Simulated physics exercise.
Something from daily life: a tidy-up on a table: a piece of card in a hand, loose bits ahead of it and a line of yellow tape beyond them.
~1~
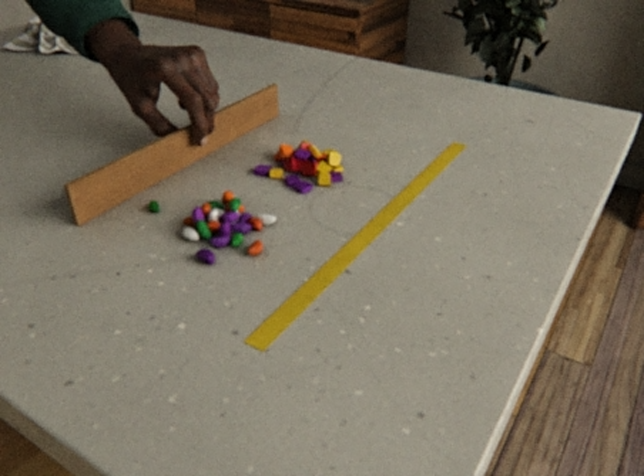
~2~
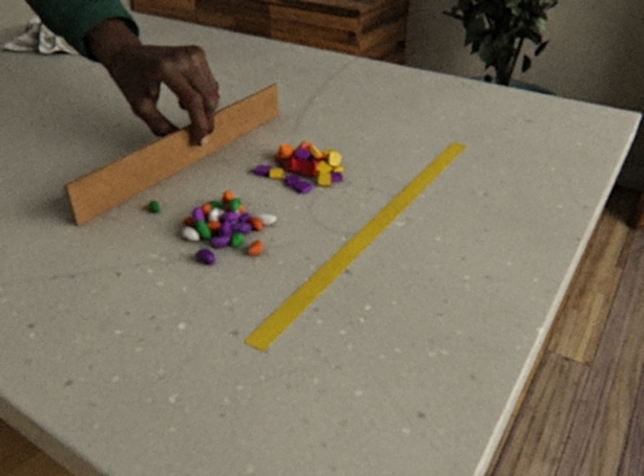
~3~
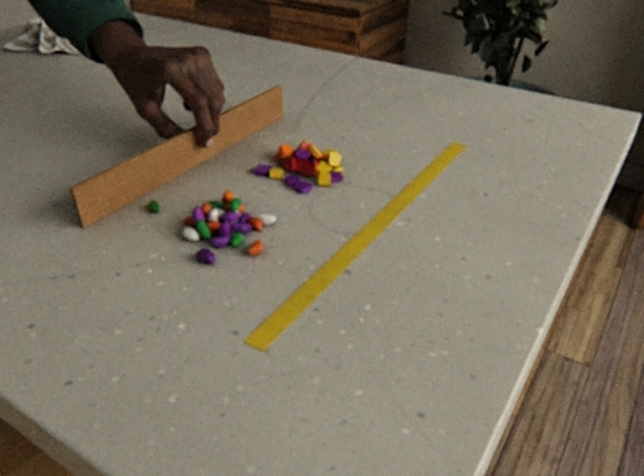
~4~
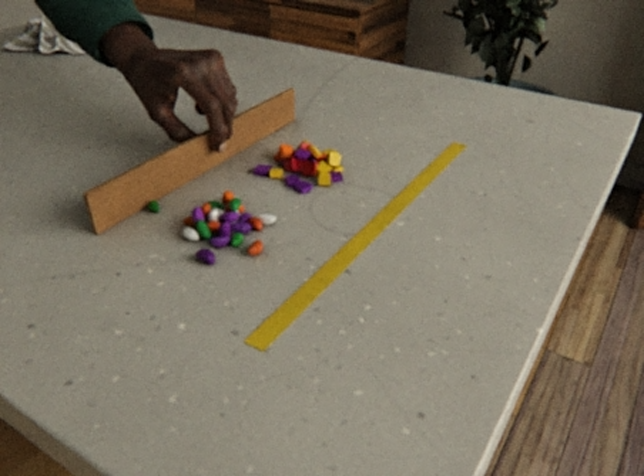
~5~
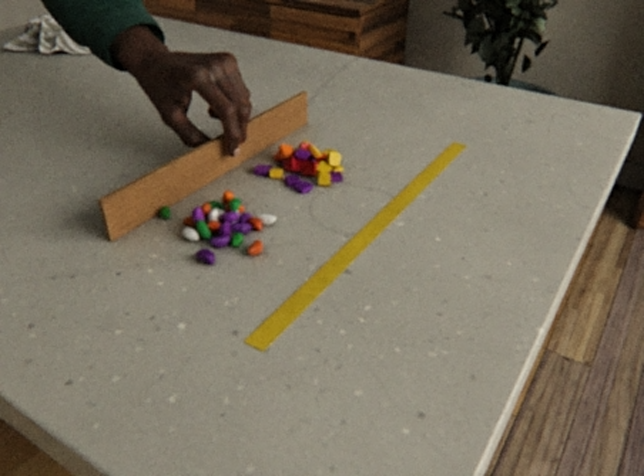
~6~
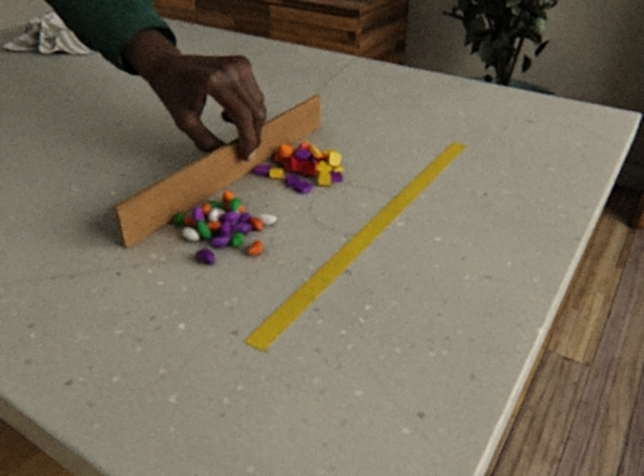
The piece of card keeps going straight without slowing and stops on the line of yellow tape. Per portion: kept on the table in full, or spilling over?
Front portion - kept in full; back portion - kept in full.
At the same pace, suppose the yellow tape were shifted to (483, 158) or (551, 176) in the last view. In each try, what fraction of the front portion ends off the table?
Off the table: Some 0 per cent first, 20 per cent second.
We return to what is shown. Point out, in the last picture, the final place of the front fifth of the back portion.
Roughly (459, 213).
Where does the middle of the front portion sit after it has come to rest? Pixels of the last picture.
It settles centred at about (357, 280) in the final frame.
Then, 0.60 s past the last view, piece of card still moving, near (310, 163); front portion all on the table, its front near (305, 268); back portion all on the table, its front near (389, 193).
Then, 1.23 s past the last view, piece of card stopped at the yellow tape; front portion all on the table, its front near (409, 301); back portion all on the table, its front near (472, 220).
Finally, piece of card stopped at the yellow tape; front portion all on the table, its front near (411, 301); back portion all on the table, its front near (472, 220).
